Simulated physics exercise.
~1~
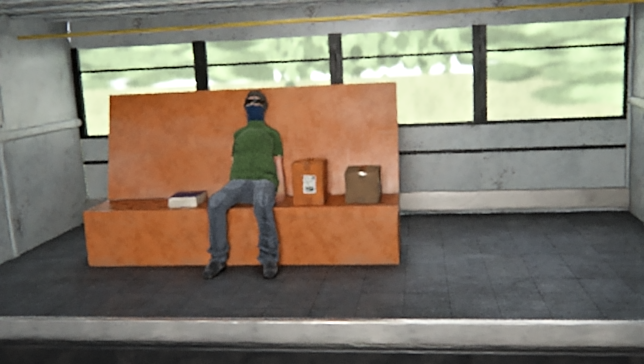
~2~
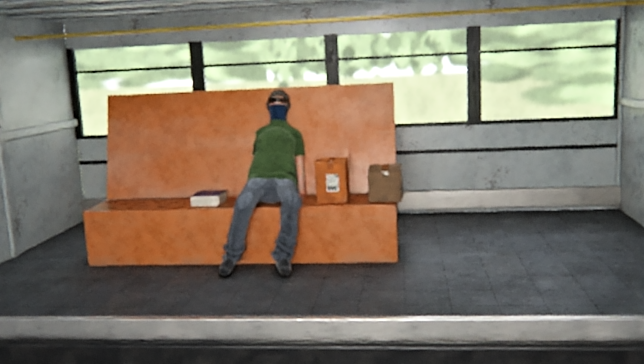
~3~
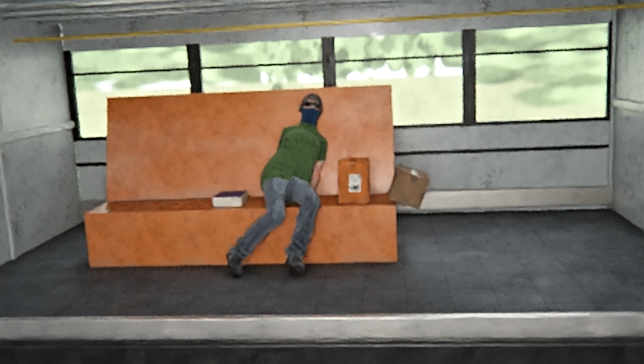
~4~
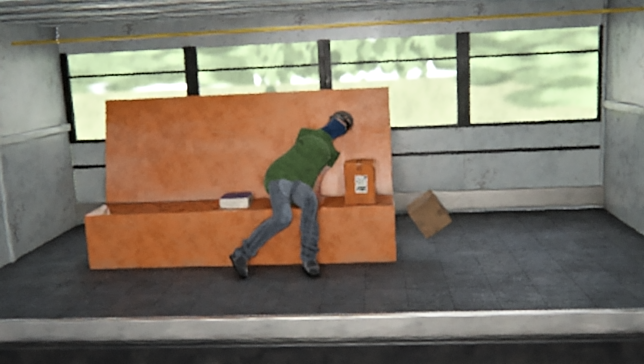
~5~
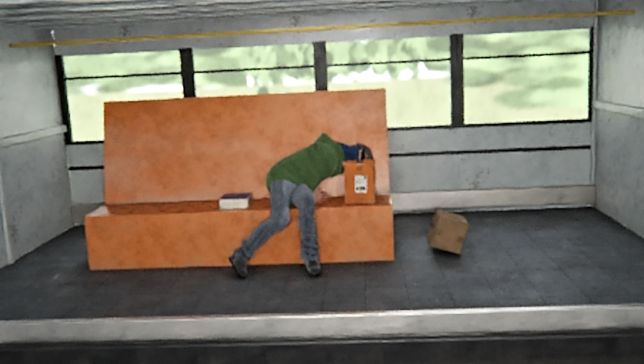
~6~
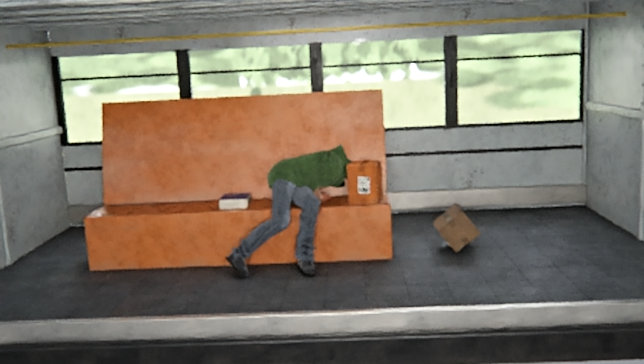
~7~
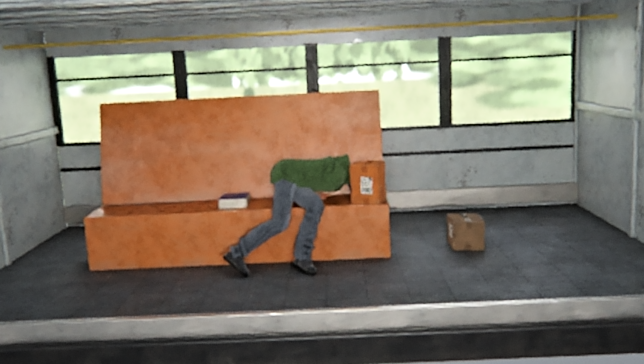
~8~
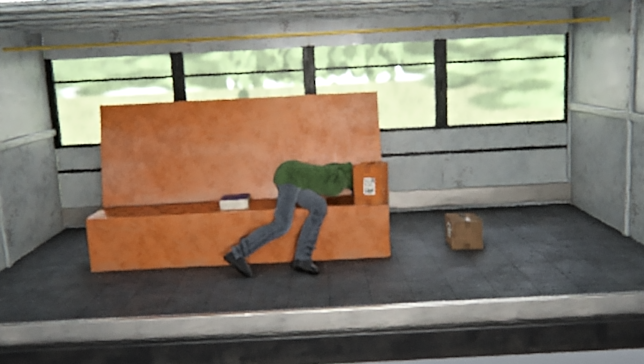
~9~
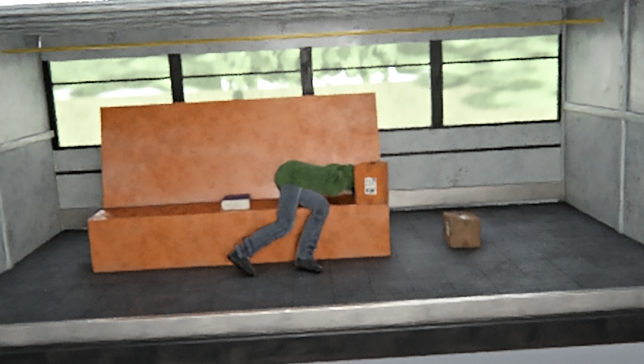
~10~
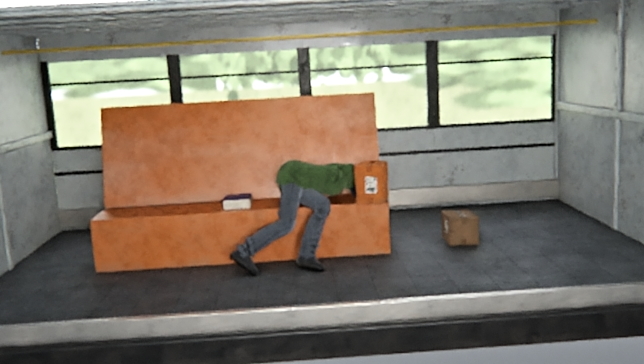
A passenger in a green shirt, jeans, cap and dark face covering sits limply on a long orange bench in a grey metro car, seen from the front as the view drifts slightly sideways. A blue folder lies to the left, with an upright orange pack and a brown holdall to the right. Everything on the seat slides right, and the holdall tips off the bench end, tumbling to the floor. The passenger leans right and folds down behind the pack, arms loose, hips still on the seat. The pack and folder stay on the bench, and the holdall rests upside down on the floor.
